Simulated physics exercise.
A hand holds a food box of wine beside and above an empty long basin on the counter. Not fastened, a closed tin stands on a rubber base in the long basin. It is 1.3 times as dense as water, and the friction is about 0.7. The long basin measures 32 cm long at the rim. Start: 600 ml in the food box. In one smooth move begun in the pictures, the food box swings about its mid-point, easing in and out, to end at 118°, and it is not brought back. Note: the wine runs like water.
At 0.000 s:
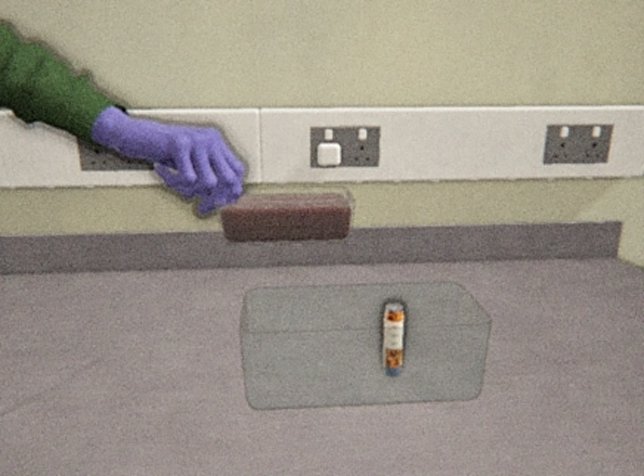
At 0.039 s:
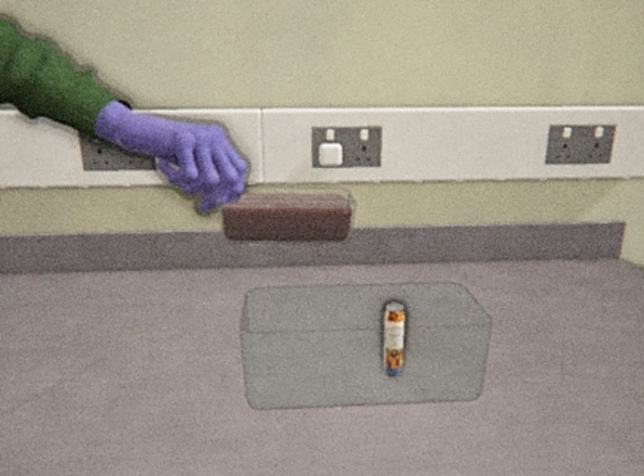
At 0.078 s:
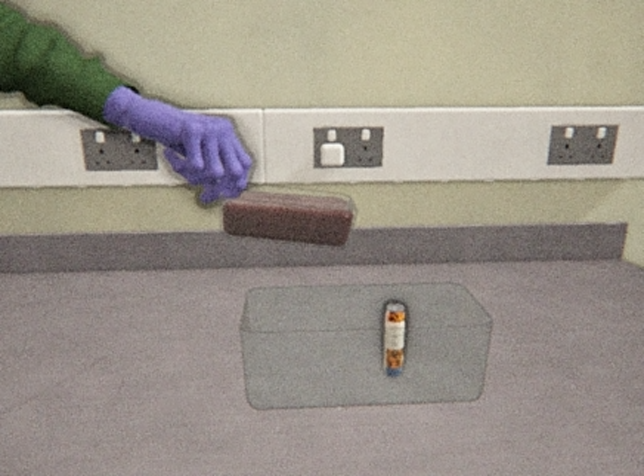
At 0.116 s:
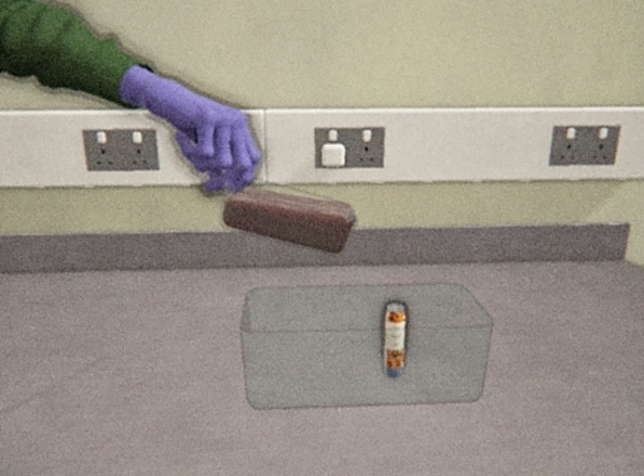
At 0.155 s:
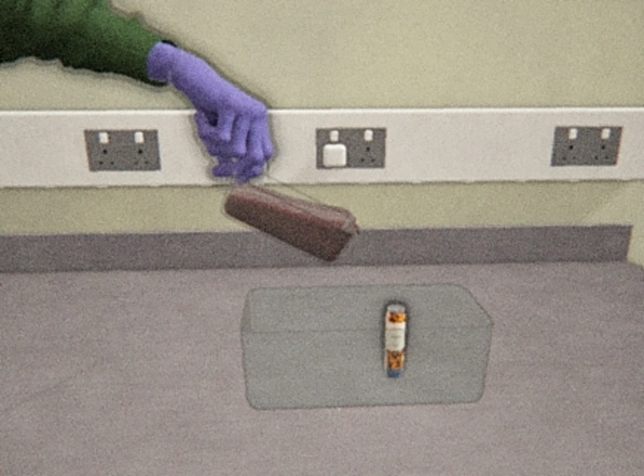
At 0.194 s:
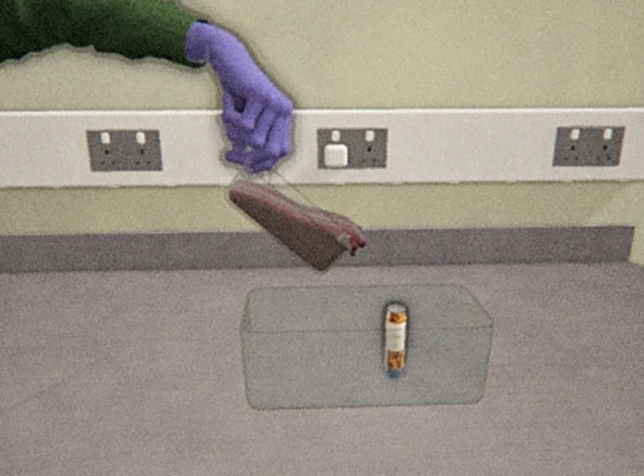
The video shows a purple-gloved hand in a green sleeve tilting a clear box of dark red liquid, right end downward, above a long clear basin holding a small upright container, as a little liquid comes over the box's lower edge.
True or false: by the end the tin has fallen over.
True.
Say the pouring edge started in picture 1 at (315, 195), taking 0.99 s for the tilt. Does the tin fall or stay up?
Then the tin remains standing.
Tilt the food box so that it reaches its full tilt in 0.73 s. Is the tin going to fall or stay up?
Result: Tin upright.
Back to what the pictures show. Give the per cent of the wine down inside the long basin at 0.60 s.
Some 82 per cent.
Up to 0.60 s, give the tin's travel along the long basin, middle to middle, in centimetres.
Estimate: Around 3 cm.
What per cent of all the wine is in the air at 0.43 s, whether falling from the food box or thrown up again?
Some 4 % is the figure.
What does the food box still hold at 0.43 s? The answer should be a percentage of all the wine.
8 %.
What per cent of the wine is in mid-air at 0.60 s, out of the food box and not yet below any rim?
About 16 per cent.
By 0.43 s the tilt is 115° and 8 per cent is still to pour; the tin stands where it began.
By 0.60 s the tilt is 118° and 0 per cent is still to pour; the tin leans 5°.
By 0.78 s the tilt is 118° and 0 per cent is still to pour; the tin leans 19°.
By 0.98 s the tilt is 118° and 0 per cent is still to pour; the tin lies on its side.
At rest the tin lies on its side.
